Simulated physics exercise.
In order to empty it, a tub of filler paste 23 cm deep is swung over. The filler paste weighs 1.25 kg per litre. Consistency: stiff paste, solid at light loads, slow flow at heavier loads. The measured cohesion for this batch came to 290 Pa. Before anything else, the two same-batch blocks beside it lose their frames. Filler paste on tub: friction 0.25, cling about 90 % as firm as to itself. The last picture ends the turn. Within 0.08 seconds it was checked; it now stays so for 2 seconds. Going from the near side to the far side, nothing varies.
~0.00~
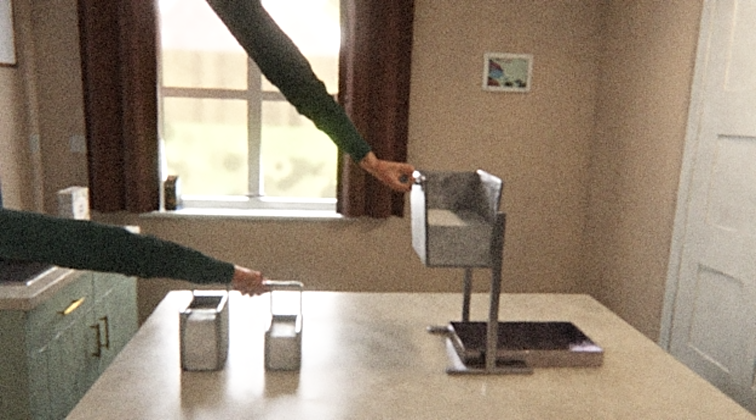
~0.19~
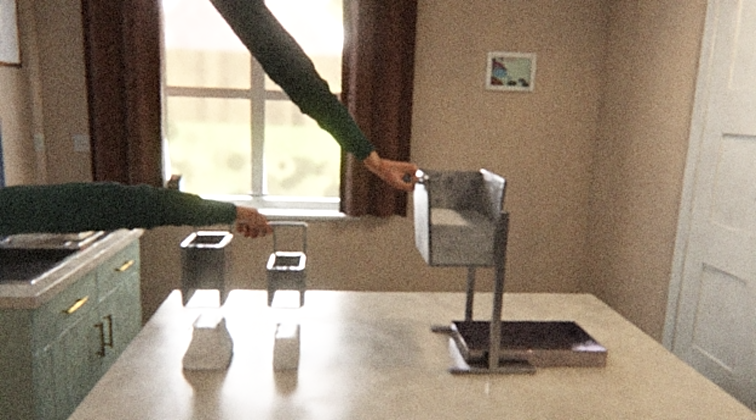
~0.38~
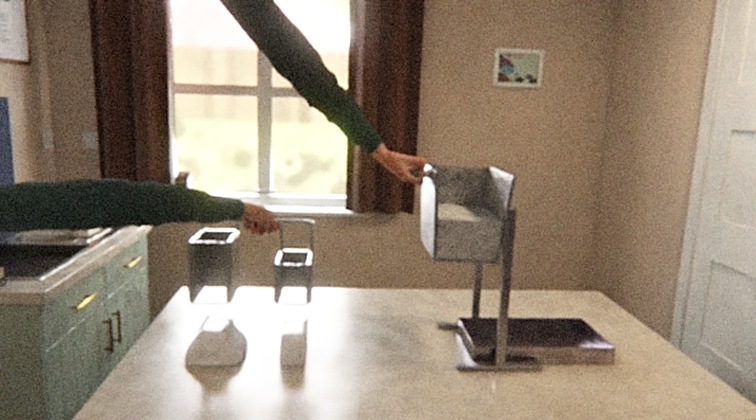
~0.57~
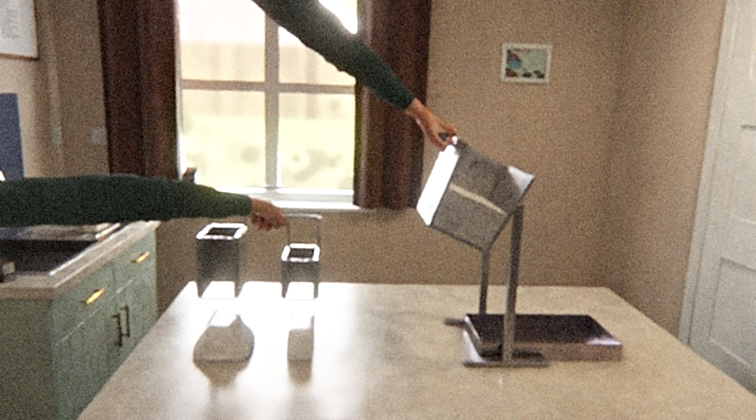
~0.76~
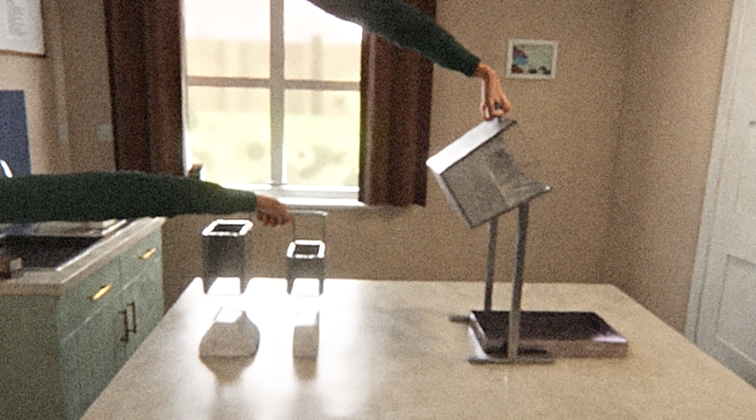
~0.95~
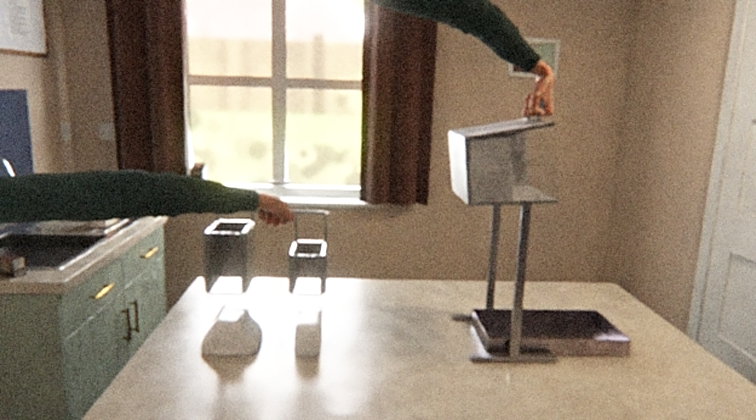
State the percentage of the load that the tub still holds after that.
The tub still holds roughly 100 %.
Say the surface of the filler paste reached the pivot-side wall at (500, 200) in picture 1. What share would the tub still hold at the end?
I'd say close to 70 % stays in the tub.
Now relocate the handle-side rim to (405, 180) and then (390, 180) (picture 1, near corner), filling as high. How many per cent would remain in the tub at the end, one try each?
First try 70 per cent, second try 60 per cent.
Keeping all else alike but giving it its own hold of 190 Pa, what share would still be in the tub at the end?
85 %.
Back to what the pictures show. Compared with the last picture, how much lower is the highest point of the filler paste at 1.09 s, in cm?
Roughly 3 cm.
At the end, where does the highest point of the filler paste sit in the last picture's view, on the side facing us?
Somewhere near (494, 161) in the last view.
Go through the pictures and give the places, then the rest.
The first picture shows handle-side rim at (428, 180), tilt 0 degrees; crest of the filler paste at (440, 224); block heights 14 cm, 9.0 cm (left to right).
The second picture shows handle-side rim at (431, 179), tilt 0 degrees; crest of the filler paste at (443, 224); block heights 11 cm, 8.7 cm (left to right).
The third picture shows handle-side rim at (439, 173), tilt 2 degrees; crest of the filler paste at (443, 219); block heights 9.6 cm, 8.6 cm (left to right).
The fourth picture shows handle-side rim at (468, 144), tilt 25 degrees; crest of the filler paste at (449, 189); block heights 9.6 cm, 8.6 cm (left to right).
The fifth picture shows handle-side rim at (517, 123), tilt 57 degrees; crest of the filler paste at (476, 152); block heights 9.6 cm, 8.6 cm (left to right).
The sixth picture shows handle-side rim at (555, 126), tilt 83 degrees; crest of the filler paste at (507, 136); block heights 9.6 cm, 8.6 cm (left to right).
After 1.09 s, the tub is at 83 degrees and holds 100 %.
After 1.26 s, the tub is at 83 degrees and holds 100 %.
After 1.43 s, the tub is at 83 degrees and holds 100 %.
After 1.60 s, the tub is at 83 degrees and holds 100 %.
After 2.95 s, the tub is at 83 degrees and holds 100 %.
